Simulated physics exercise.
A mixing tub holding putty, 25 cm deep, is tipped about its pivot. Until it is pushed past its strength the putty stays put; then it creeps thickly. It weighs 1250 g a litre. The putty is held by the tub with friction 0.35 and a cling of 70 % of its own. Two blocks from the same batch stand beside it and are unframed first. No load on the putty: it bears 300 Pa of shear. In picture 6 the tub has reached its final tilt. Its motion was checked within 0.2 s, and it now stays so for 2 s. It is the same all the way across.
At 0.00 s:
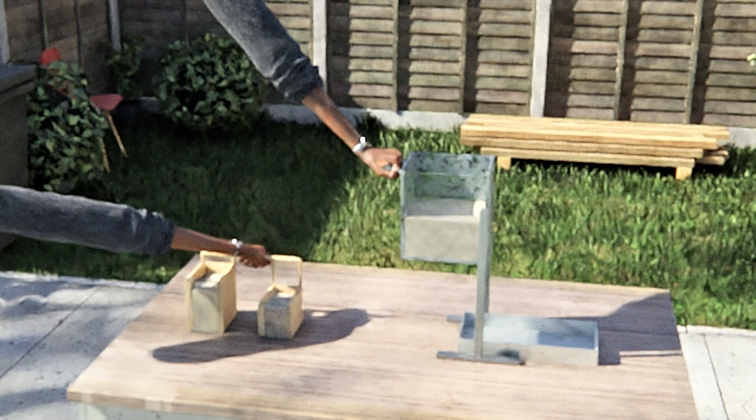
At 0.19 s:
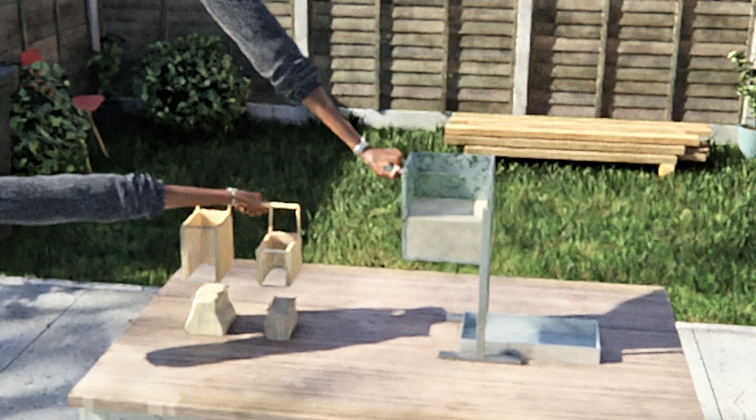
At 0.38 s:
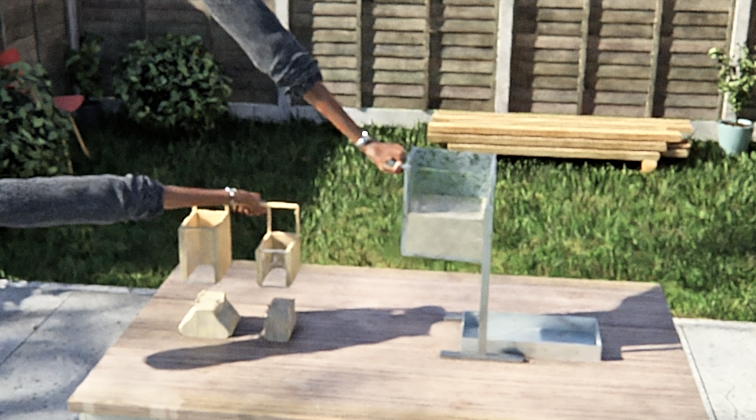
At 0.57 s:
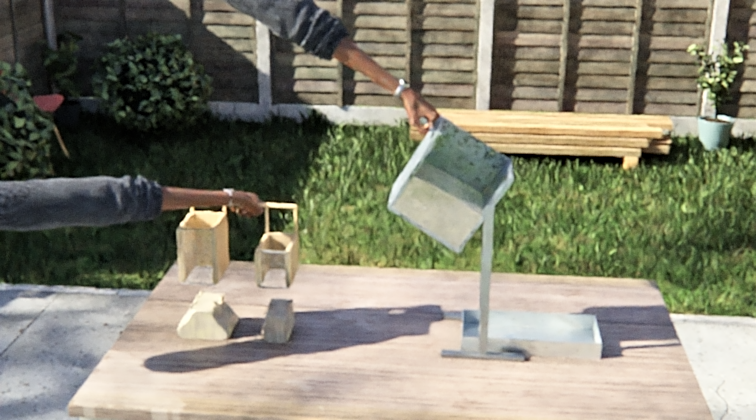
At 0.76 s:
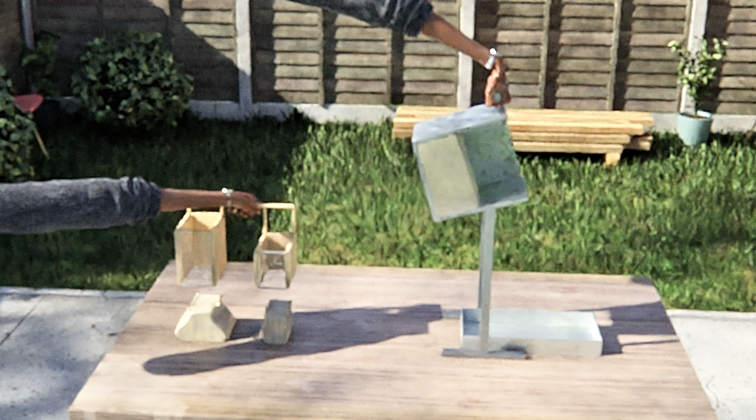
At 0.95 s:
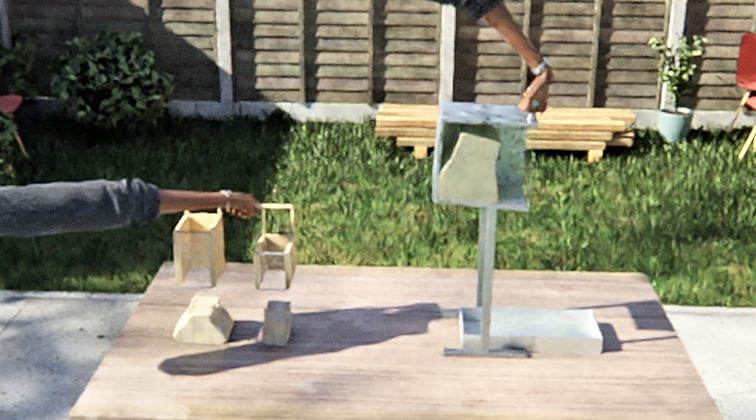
At first, one hand grips an upright tub of pale putty on a stand while another lifts wooden moulds off two small blocks. The taller block slumps markedly, the shorter barely sinks, and then the tub is turned clockwise onto its side, the putty still a lump inside.
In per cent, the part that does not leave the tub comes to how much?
The part that stays comes to roughly 62 %.
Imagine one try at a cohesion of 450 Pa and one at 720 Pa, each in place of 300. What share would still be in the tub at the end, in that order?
80 %, then 100 %.
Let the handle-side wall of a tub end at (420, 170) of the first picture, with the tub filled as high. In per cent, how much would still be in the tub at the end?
90 %.
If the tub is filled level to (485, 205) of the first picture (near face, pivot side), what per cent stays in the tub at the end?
About 45 %.
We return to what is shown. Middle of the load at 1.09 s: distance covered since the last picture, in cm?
It has gone close to 7 cm.
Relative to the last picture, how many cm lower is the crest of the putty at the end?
About 12 cm.
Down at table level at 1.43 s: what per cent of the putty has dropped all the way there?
About 6 %.
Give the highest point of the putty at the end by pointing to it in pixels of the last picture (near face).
Close to pixel (461, 175).
After 1.09 s, the tub is at 93 degrees and holds 96 %.
After 1.26 s, the tub is at 93 degrees and holds 67 %.
After 1.43 s, the tub is at 93 degrees and holds 62 %.
After 1.60 s, the tub is at 93 degrees and holds 62 %.
After 2.95 s, the tub is at 93 degrees and holds 62 %.
